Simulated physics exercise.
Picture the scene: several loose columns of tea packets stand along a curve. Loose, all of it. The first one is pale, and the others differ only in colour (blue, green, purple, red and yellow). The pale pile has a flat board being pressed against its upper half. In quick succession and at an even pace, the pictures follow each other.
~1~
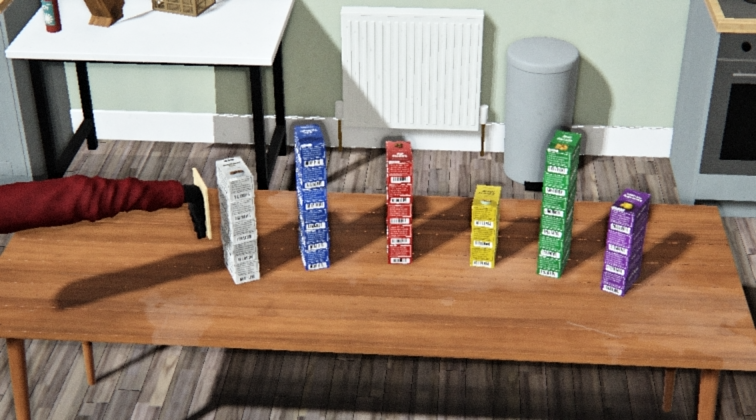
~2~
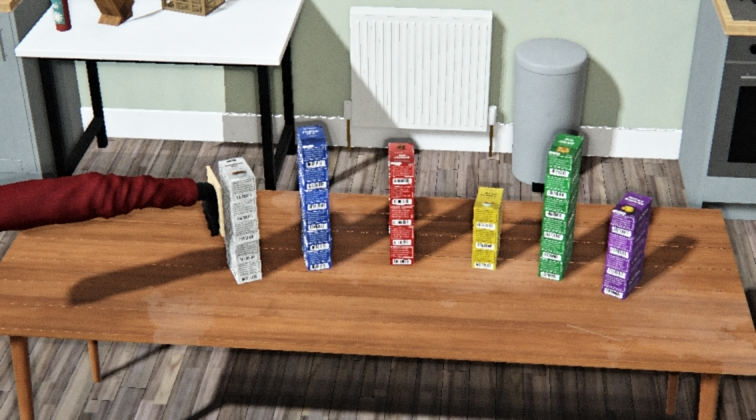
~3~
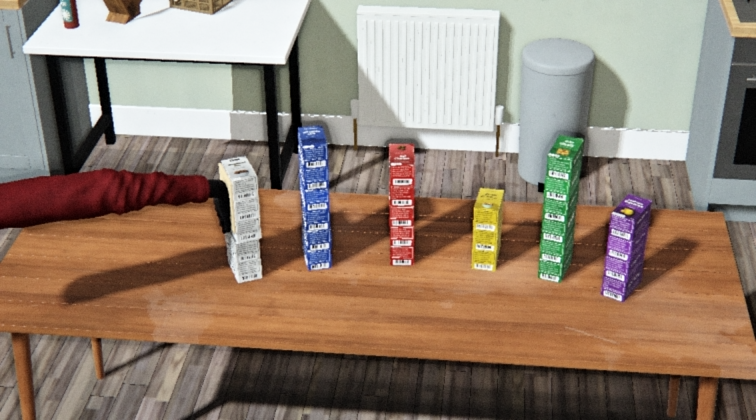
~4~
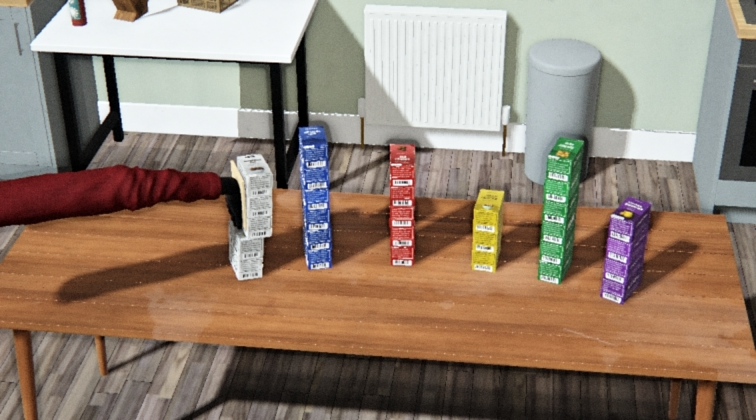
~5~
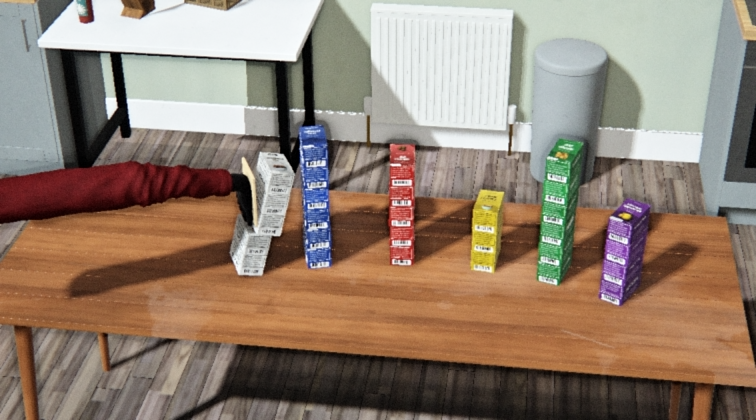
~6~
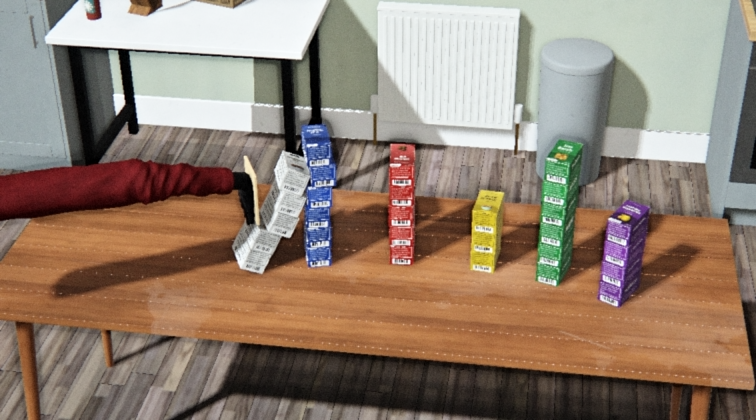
To begin with, a red-sleeved arm holds a flat board just left of a pale stack of packets, beside blue, red, yellow, green and purple stacks. The board presses the pale stack's upper part rightward, and it shifts and leans against the blue stack, whose top moves slightly.
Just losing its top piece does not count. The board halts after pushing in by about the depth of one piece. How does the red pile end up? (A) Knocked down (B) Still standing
Option A: Knocked down.
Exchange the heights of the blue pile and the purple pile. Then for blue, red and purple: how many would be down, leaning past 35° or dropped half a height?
By colour, blue 4, red 4, purple 0.
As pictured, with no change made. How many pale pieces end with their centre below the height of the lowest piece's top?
The count is 4.
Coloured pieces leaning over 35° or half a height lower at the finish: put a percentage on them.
Some 90 per cent of them.
Just after the last frame, 5 of the pale pile down; none of the 5 red packets down (6 of 24 in all colours); top red packet moved half its height; top blue packet tilted clearly, half its height lower.
A moment on, 5 of the pale pile down; 5 of the 5 red packets down (11 of 24 in all colours); top red packet on its side; top blue packet on its side.
Further on, 5 of the pale pile down; 5 of the 5 red packets down (22 of 24 in all colours); top red packet tilted steeply, some three heights lower; top blue packet upside down.
When it is over, 5 of the pale pile down; 5 of the 5 red packets down (22 of 24 in all colours); top red packet on its side; top green packet upside down. In pixels of the last frame, middles, top red packet near (597, 214).
